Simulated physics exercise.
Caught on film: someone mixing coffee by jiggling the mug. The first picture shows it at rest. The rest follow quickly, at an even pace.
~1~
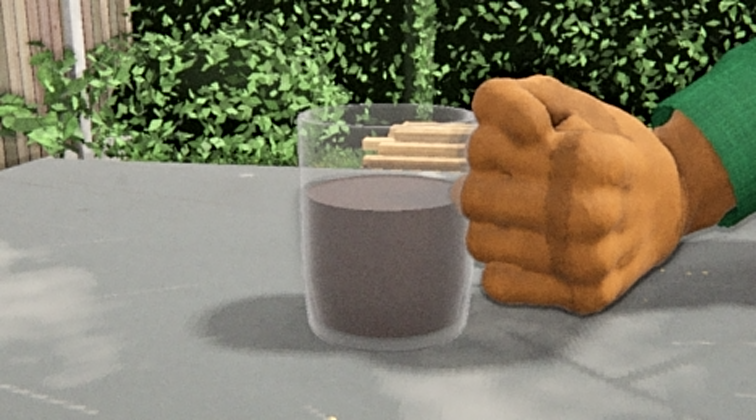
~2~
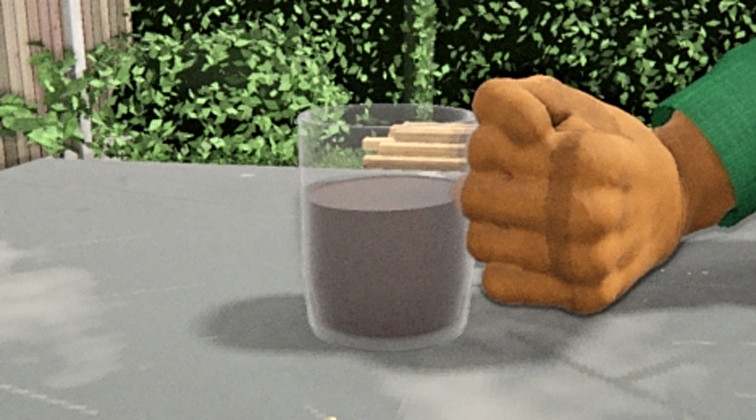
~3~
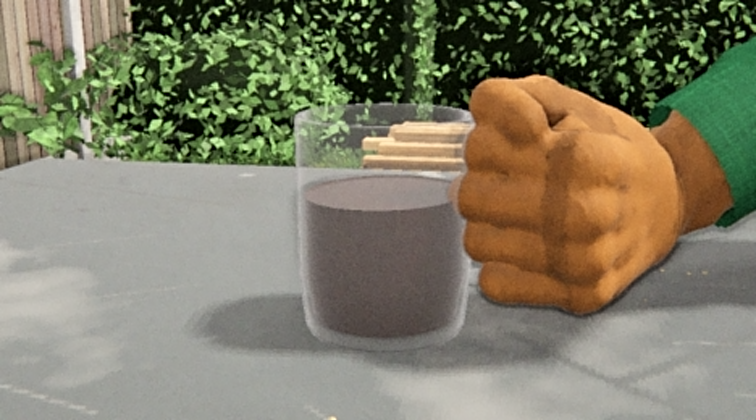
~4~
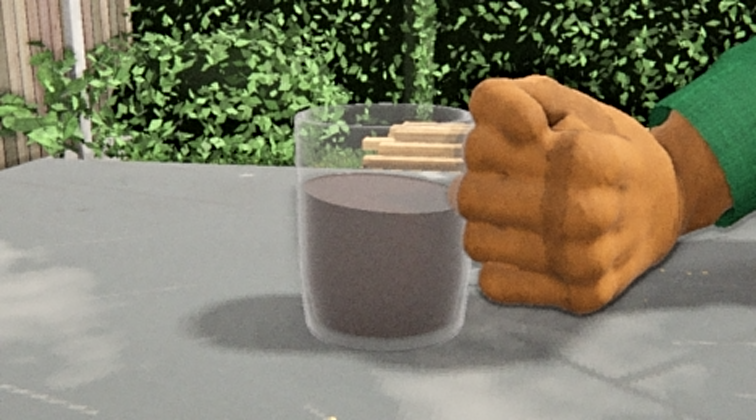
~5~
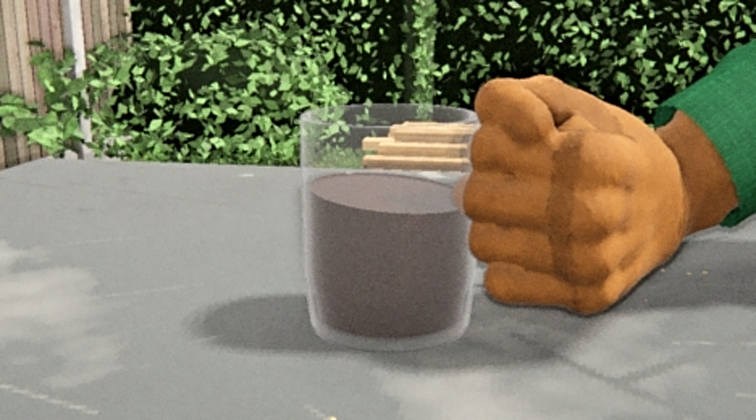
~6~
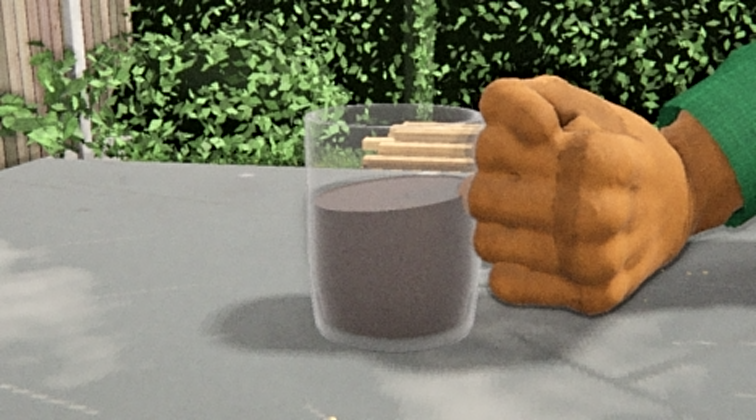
Glass mug of dark coffee shifting slightly left, then right in a brown fist, its surface tilting gently one way, then the other.
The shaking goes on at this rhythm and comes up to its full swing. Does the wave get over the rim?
It stays dry outside.
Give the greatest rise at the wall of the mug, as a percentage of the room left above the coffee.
About 50 per cent.
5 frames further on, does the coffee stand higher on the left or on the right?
On the right wall.
Shortly, the highest wave so far climbs under half way to the rim.
At the finish, the highest wave so far climbs under half way to the rim; nothing has left it.
